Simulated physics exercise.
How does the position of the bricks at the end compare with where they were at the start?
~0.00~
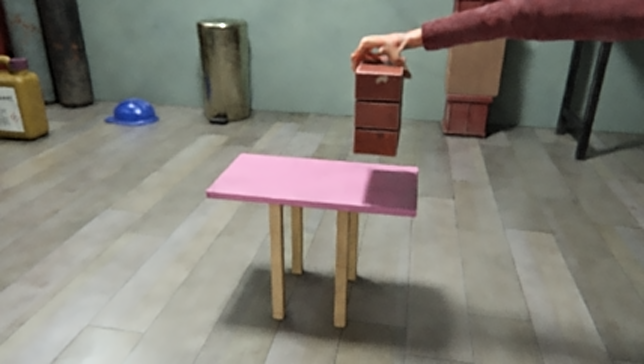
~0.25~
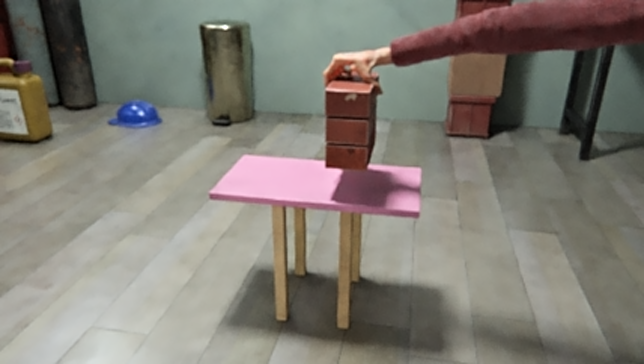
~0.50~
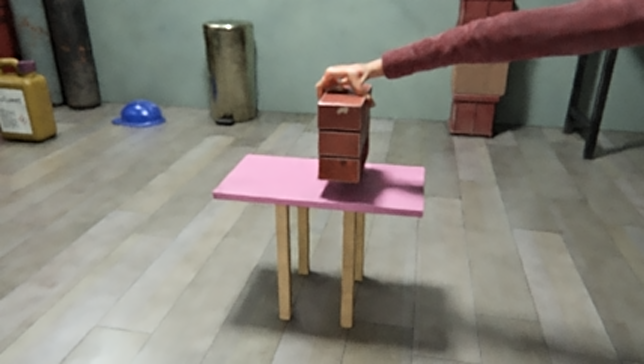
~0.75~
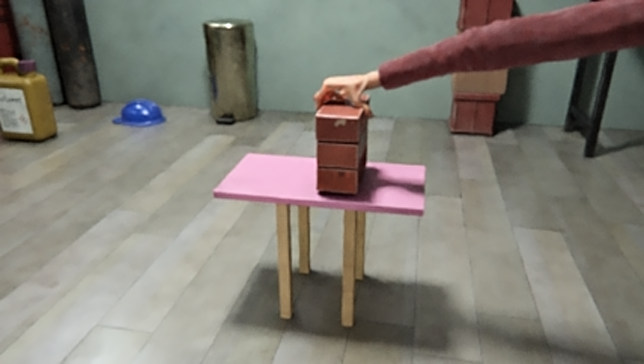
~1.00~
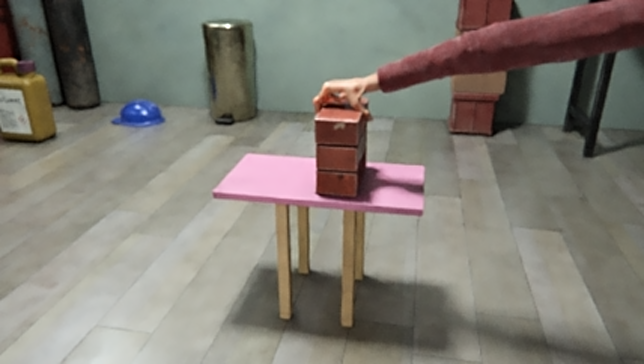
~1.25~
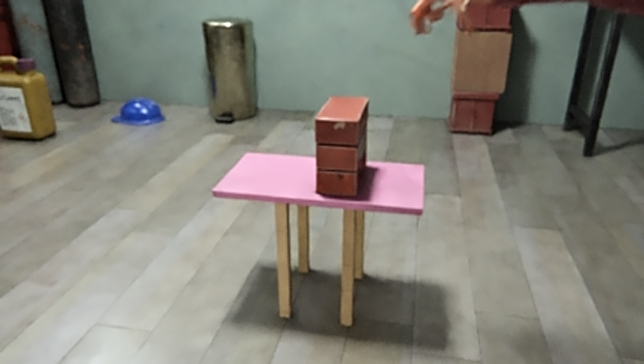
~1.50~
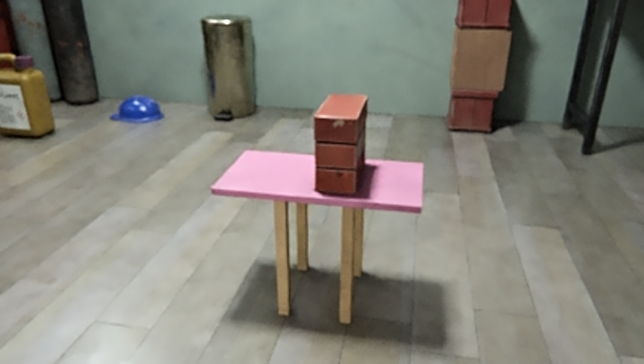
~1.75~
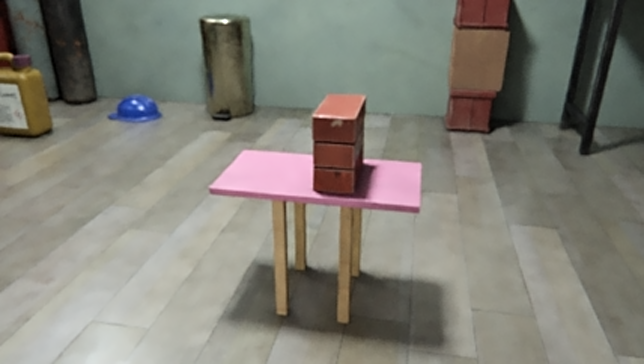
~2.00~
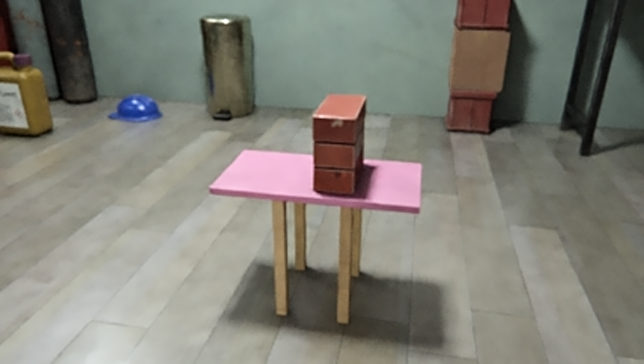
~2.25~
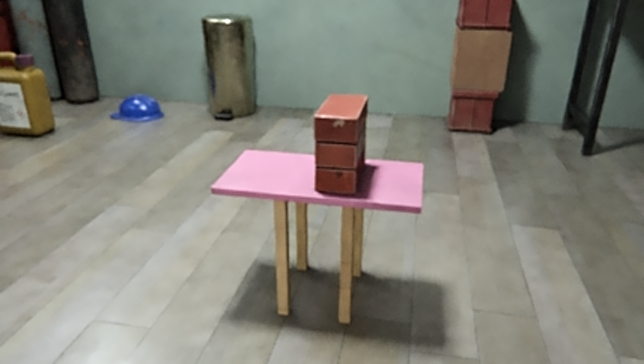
At the start the bricks are held in the air above the right part of the pink table. By the end they are lower and a little further left, resting on the tabletop.
